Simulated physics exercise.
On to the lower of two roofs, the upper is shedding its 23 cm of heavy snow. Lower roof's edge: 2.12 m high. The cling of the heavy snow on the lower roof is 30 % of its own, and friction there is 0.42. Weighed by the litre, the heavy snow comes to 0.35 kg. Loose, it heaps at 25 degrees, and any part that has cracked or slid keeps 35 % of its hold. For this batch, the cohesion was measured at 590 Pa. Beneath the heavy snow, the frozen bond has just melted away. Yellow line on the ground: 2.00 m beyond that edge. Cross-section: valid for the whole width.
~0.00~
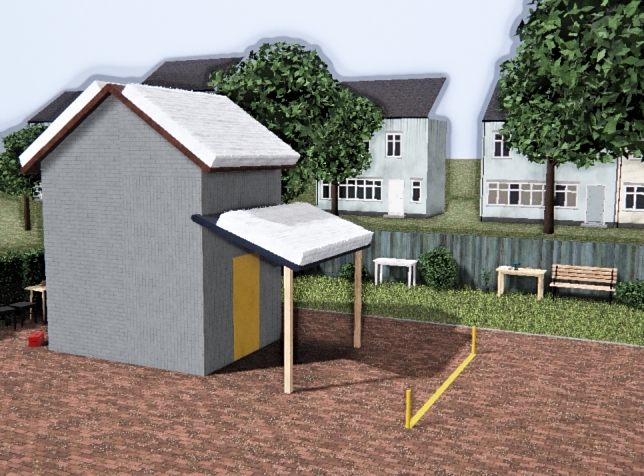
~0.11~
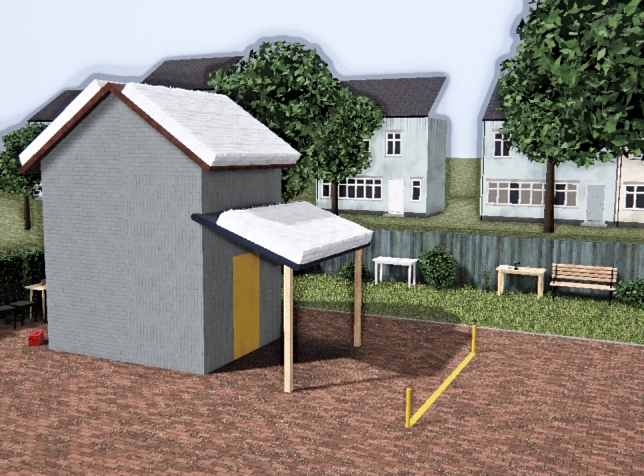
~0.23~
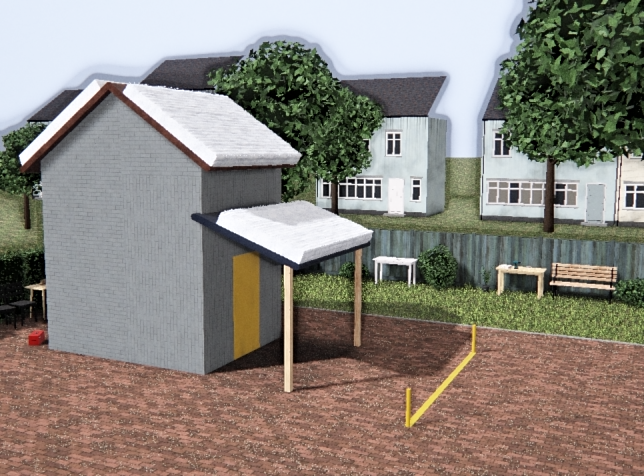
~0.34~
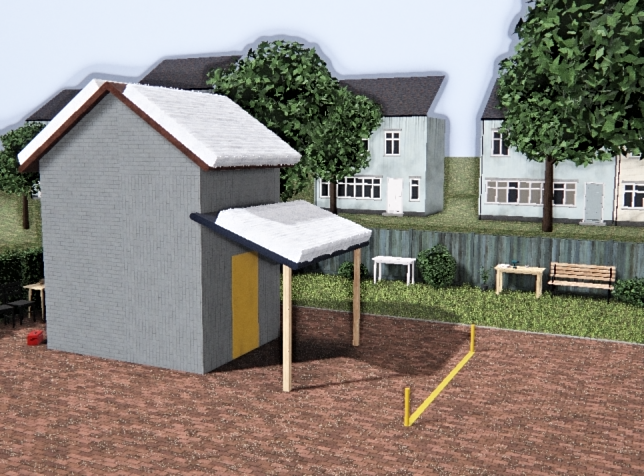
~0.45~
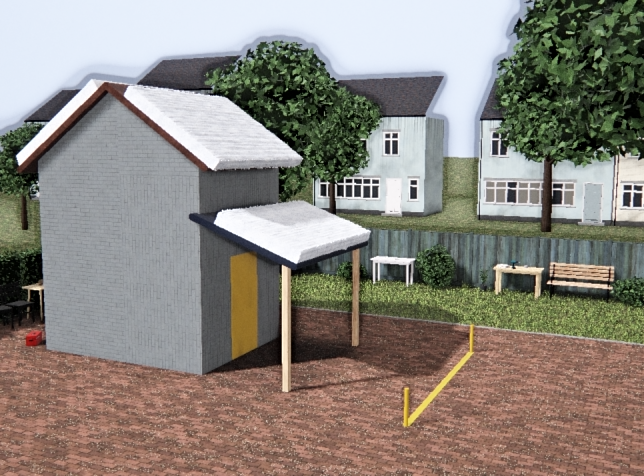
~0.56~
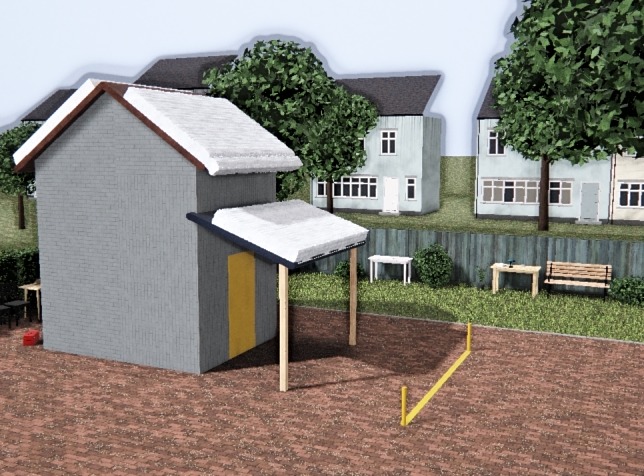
The clip opens on a grey brick building with thick white snow on its main roof and on the lower lean-to roof over a yellow door. The lower snow creeps slightly down the slope toward the roof's outer edge, while the snow above shows no clear movement.
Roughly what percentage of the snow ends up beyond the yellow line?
Around 1 %.
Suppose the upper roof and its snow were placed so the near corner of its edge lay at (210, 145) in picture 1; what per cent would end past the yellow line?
8 per cent or so.
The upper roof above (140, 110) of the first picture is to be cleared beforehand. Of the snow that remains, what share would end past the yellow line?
Then about 0 %.
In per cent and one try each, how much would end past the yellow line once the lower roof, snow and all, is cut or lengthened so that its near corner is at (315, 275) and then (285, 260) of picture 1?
Try 1: Near 1 %; try 2: Near 2 %.
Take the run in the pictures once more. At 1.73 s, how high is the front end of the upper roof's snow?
Height: Approx. 2.6 m.
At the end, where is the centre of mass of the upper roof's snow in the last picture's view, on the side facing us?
That point lands roughly at (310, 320).
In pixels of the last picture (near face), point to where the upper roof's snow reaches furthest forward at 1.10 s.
It sits close to (246, 221) in the last picture.
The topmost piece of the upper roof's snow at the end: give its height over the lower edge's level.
Roughly 0.8 m.
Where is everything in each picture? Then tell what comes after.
Foremost bit of the heavy snow at (212, 161), in the first frame.
Foremost bit of the heavy snow at (212, 160), its middle shifted 7 mm, in the second frame.
Foremost bit of the heavy snow at (213, 160), its middle shifted 2.9 cm, 1 % of it past the upper edge, in one piece, in the third frame.
Foremost bit of the heavy snow at (213, 161), its middle shifted 6.5 cm, 3 % of it past the upper edge, in one piece, in the fourth frame.
Foremost bit of the heavy snow at (214, 166), its middle shifted 12 cm, 6 % of it past the upper edge, in one piece, in the fifth frame.
Foremost bit of the heavy snow at (216, 165), its middle shifted 19 cm, 9 % of it past the upper edge, cracking, in the sixth frame.
After 1.10 s, none is below the lower edge and 0 % is past the line.
After 1.73 s, none is below the lower edge and 0 % is past the line.
After 2.37 s, 3 % is below the lower edge and 0 % is past the line.
After 3.00 s, 44 % is below the lower edge and 0 % is past the line.
After 4.20 s, 55 % is below the lower edge and 1 % is past the line.
